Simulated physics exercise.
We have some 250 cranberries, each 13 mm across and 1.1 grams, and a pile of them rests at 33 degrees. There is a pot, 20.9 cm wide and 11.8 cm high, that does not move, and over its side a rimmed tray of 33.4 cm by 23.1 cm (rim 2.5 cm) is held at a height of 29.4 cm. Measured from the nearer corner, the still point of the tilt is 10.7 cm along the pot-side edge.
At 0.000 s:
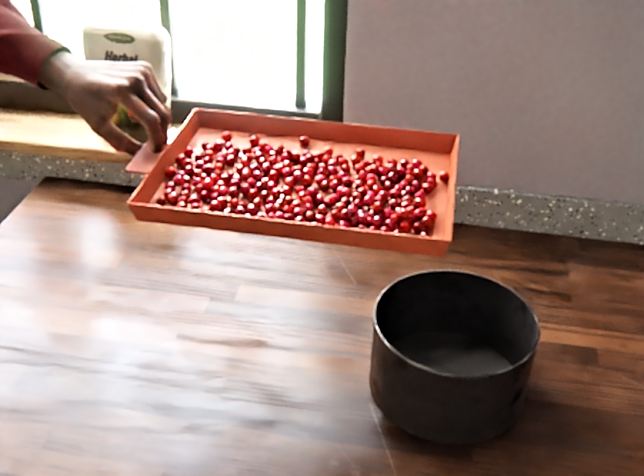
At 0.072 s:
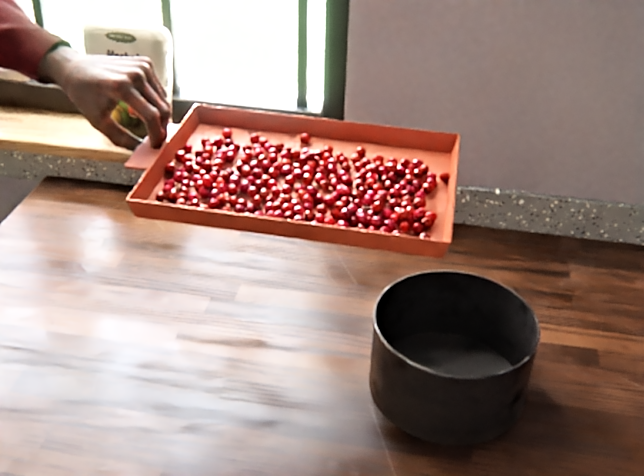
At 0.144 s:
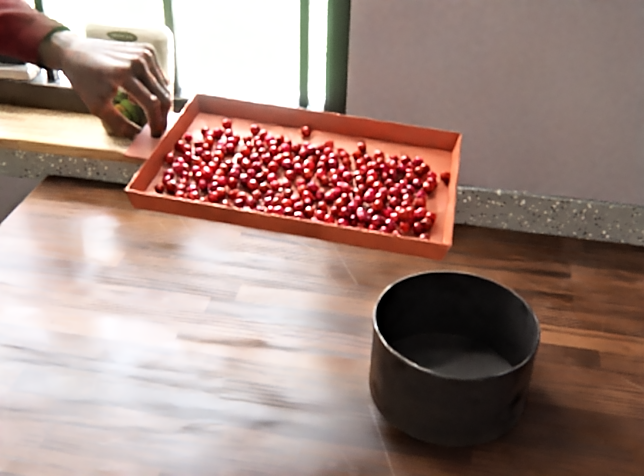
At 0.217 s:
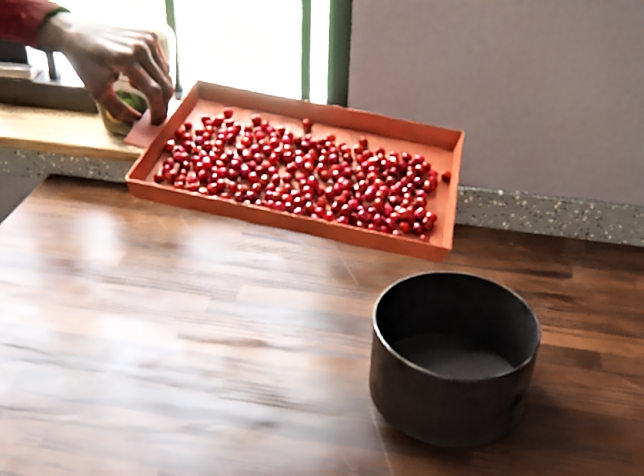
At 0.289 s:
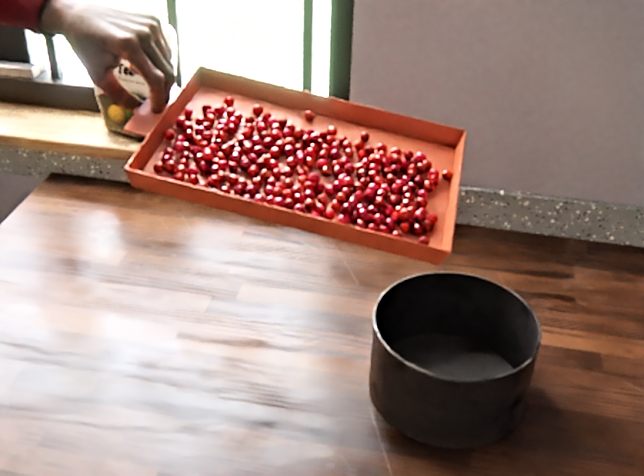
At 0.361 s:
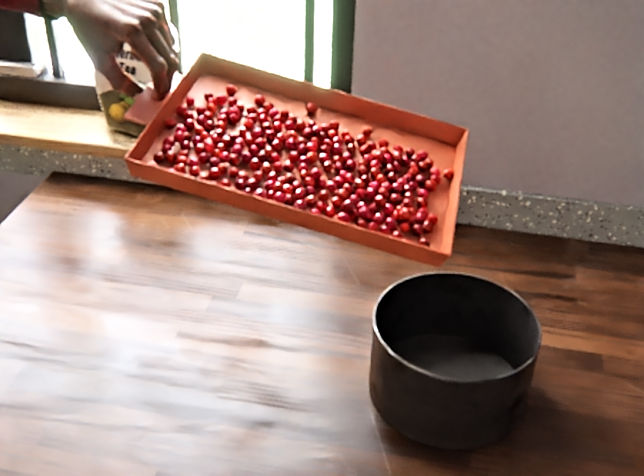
A wooden countertop beside a bright window and a plain grey wall is seen from slightly above, with the camera still. A hand in a red sleeve holds an orange rimmed tray of many small red cranberries at its left end, above and to the left of a dark, empty-looking round pot. The hand rises, lifting the tray's left end into a steadily steeper rightward slant, while the cranberries stay spread across it.
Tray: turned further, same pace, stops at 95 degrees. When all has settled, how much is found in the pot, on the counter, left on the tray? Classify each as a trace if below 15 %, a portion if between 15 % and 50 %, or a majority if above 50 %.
Pot: A portion. Counter: A majority. Tray: A trace.
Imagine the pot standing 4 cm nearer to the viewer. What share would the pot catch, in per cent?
75 %.
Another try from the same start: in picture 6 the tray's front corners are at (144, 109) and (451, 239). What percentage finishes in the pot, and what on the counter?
Pot 65, counter 35.
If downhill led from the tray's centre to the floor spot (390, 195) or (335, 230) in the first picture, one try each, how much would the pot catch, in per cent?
First try: Around 65 percent; second try: Around 20 percent.
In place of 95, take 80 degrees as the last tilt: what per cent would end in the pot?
The pot would get around 20 per cent.
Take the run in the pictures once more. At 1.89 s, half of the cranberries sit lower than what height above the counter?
The halfway line is at about 38 cm.
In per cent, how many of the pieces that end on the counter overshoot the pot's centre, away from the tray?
70 per cent.
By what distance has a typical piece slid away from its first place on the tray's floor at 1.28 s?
Around 5 centimetres.
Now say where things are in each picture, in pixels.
In the first frame, tray tilt 0 degrees, front corners at (135, 201) and (445, 237); middle of the pieces at (301, 191); pot at (456, 318).
In the second frame, tray tilt 1 degrees, front corners at (134, 197) and (445, 238); middle of the pieces at (301, 190).
In the third frame, tray tilt 4 degrees, front corners at (133, 188) and (445, 241), lowest corner right front; middle of the pieces at (301, 185).
In the fourth frame, tray tilt 7 degrees, front corners at (132, 177) and (445, 244), lowest corner right front; middle of the pieces at (302, 179).
In the fifth frame, tray tilt 10 degrees, front corners at (132, 167) and (445, 247), lowest corner right front; middle of the pieces at (302, 174).
In the sixth frame, tray tilt 13 degrees, front corners at (132, 156) and (445, 250), lowest corner right front; middle of the pieces at (304, 161); pot at (457, 322). The tray's pace is about 40 degrees a second.
Then, at 1.28 s, tilt 51 degrees; the tray holds 100 %, the pot 0 %.
After 1.89 s, tilt 76 degrees; the tray holds 100 %, the pot 0 %.
After 2.55 s, tilt 95 degrees; the tray holds 15 %, the pot 15 %.
By 3.5 s all is still; pot 30 %, counter 70 %, tray 0 %.
